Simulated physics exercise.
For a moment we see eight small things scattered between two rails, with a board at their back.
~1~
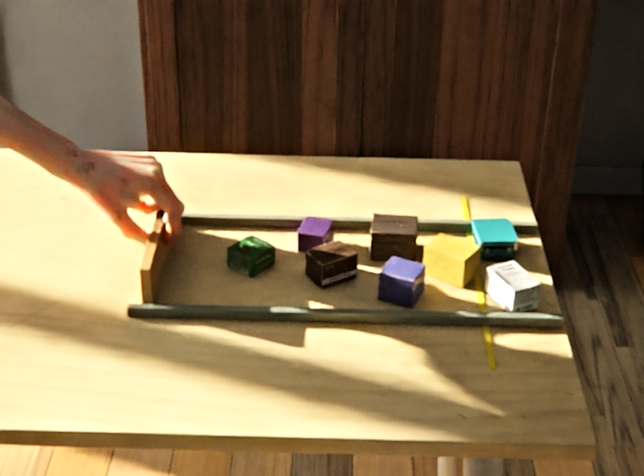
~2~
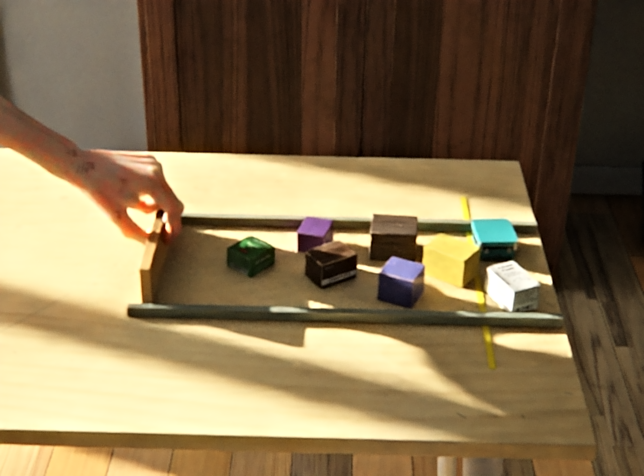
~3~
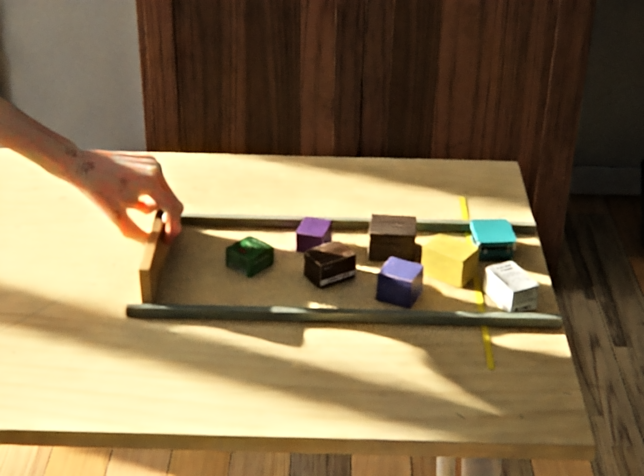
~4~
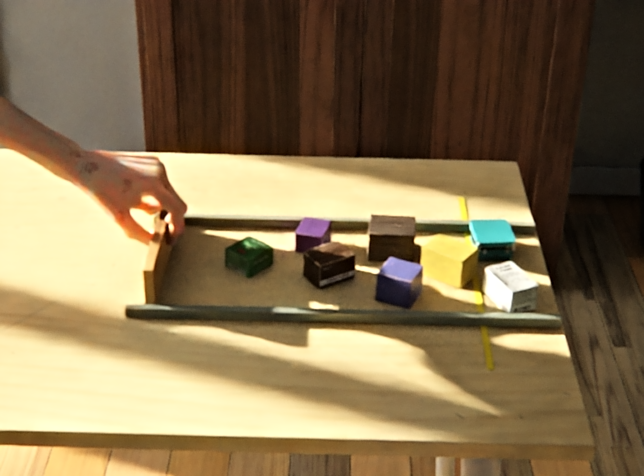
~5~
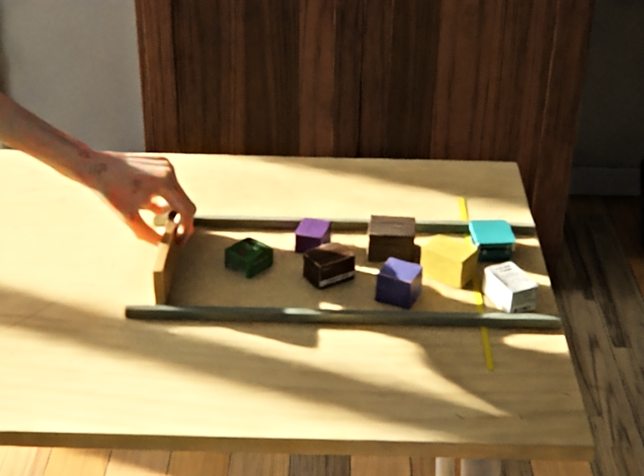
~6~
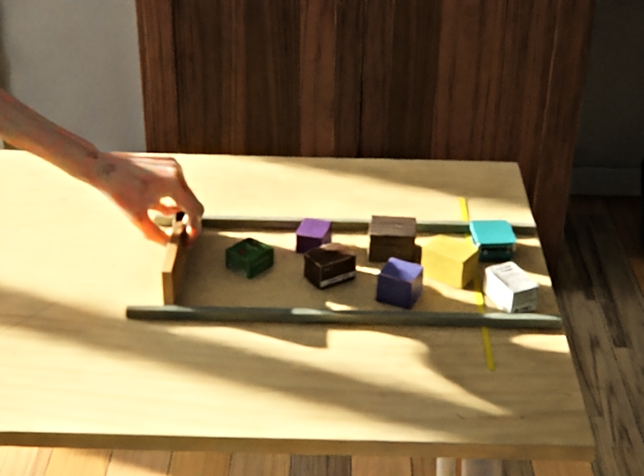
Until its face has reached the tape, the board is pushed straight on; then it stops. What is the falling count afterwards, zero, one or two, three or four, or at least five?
Afterwards the falling count is one or two.
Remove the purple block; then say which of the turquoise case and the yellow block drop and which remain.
The turquoise case ends up below while the yellow block stays up top.
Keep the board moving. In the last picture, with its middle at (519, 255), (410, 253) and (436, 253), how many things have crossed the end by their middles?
Past-the-end tally - position 1: 4, position 2: 0, position 3: 0.
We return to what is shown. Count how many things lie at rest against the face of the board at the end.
That makes 4.
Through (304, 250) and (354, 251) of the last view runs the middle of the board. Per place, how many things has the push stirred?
It comes to 3 for the first spot, 5 for the other.
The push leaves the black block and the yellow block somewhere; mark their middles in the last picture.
You'll see the black block at (526, 237), with the yellow block at (533, 264).
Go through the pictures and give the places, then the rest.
In the first picture, white box (512, 288); turquoise case (494, 240); yellow block (452, 260); board (159, 246); tape (476, 273).
In the second picture, turquoise case (493, 240); green box (251, 256).
In the third picture, yellow block (450, 260); black block (392, 238).
In the fourth picture, white box (510, 288); brown box (329, 265).
In the fifth picture, turquoise case (491, 241); purple block (313, 237).
In the sixth picture, white box (511, 288); turquoise case (492, 241); yellow block (450, 261); board (179, 247); tape (475, 274).
A little later, none off yet; white box at rest near (511, 288); turquoise case at rest near (492, 241); yellow block at rest near (450, 261).
Next, none off yet; white box moving near (513, 290); turquoise case shifted about its own width near (525, 241); yellow block shifted about its own width near (491, 263).
When it is over, the number that fall off is one or two; down, turquoise case.
